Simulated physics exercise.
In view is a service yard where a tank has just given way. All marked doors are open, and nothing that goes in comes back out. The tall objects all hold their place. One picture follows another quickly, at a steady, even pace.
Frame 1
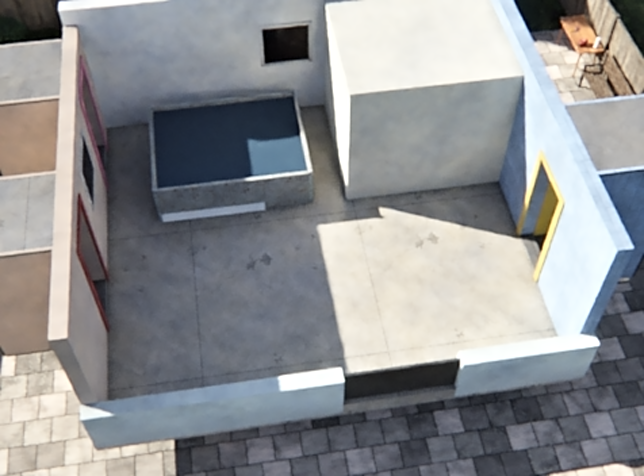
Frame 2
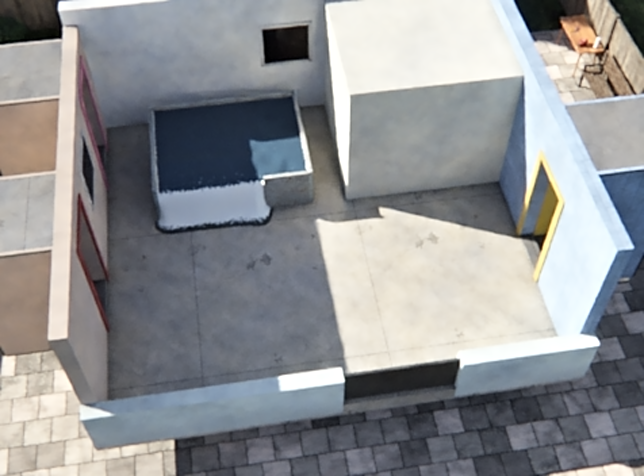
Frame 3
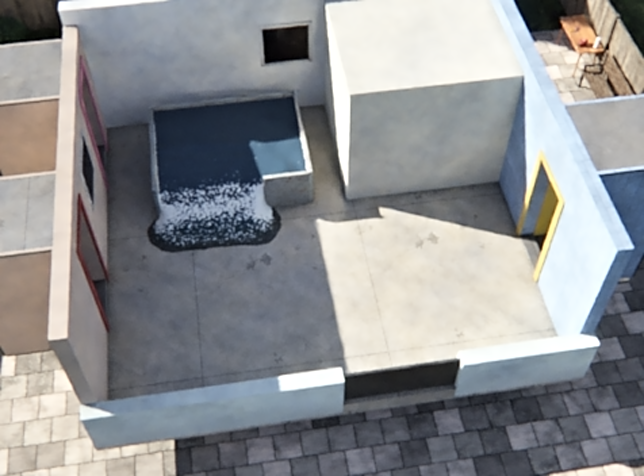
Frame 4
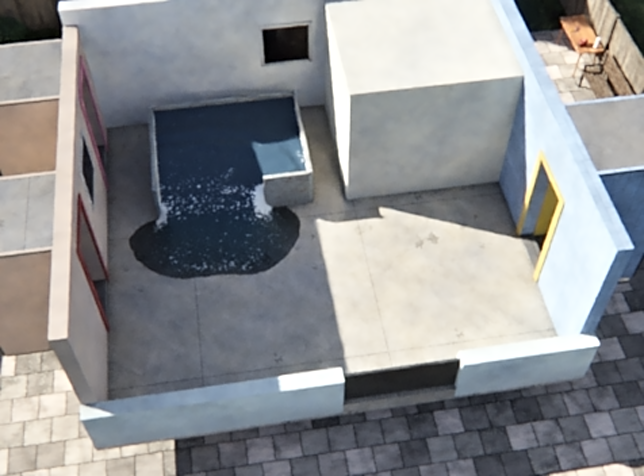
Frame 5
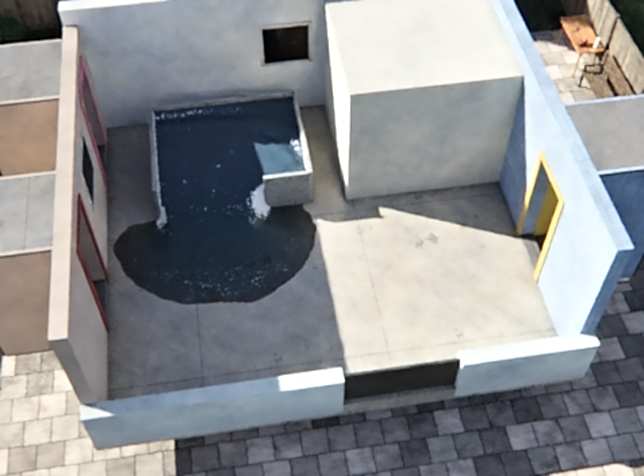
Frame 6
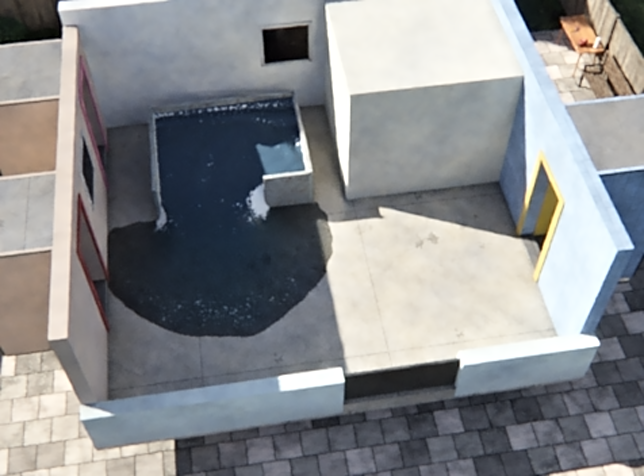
Dark water pouring through the broken front of a raised tank, foaming white, then spreading across a walled yard's concrete floor.
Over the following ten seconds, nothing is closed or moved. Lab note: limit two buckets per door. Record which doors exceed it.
Result: The yellow door will let through over two buckets. The red door will let through over two buckets. The pink door will let through no more than two buckets.
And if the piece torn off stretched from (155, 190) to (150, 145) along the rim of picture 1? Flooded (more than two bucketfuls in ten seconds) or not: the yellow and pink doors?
Well, the yellow door gets more, but the pink door gets more.
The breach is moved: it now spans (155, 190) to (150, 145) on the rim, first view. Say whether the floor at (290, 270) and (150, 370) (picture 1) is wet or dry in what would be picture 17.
Untouched, then soaked.
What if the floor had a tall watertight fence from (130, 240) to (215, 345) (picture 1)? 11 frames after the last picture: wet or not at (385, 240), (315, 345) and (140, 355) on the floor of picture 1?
Reading them off in sequence: Spared, swamped, spared.
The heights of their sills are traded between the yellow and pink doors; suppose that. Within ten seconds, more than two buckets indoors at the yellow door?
Looks like the yellow door gets less than that.
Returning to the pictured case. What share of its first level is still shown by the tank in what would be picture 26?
About 32 %.
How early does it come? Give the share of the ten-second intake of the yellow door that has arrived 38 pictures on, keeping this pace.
About 25 %.
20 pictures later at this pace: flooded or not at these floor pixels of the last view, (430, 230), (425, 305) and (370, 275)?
Point by point: Not yet wet, inundated, not yet wet.
A moment on, water covers 45 % of the floor; the yellow door not reached, the red door wet at the sill, nothing in, the pink door not reached.
Next, water covers 45 % of the floor; the yellow door not reached, the red door over two buckets in, the pink door not reached.
Then, water covers 60 % of the floor; the yellow door not reached, the red door over two buckets in, the pink door not reached.
Later, water covers 85 % of the floor; the yellow door over two buckets in, the red door far over two buckets in, the pink door wet at the sill, nothing in.
In the end, water covers 100 % of the floor; the yellow door far over two buckets in, the red door far over two buckets in, the pink door wet at the sill, nothing in.
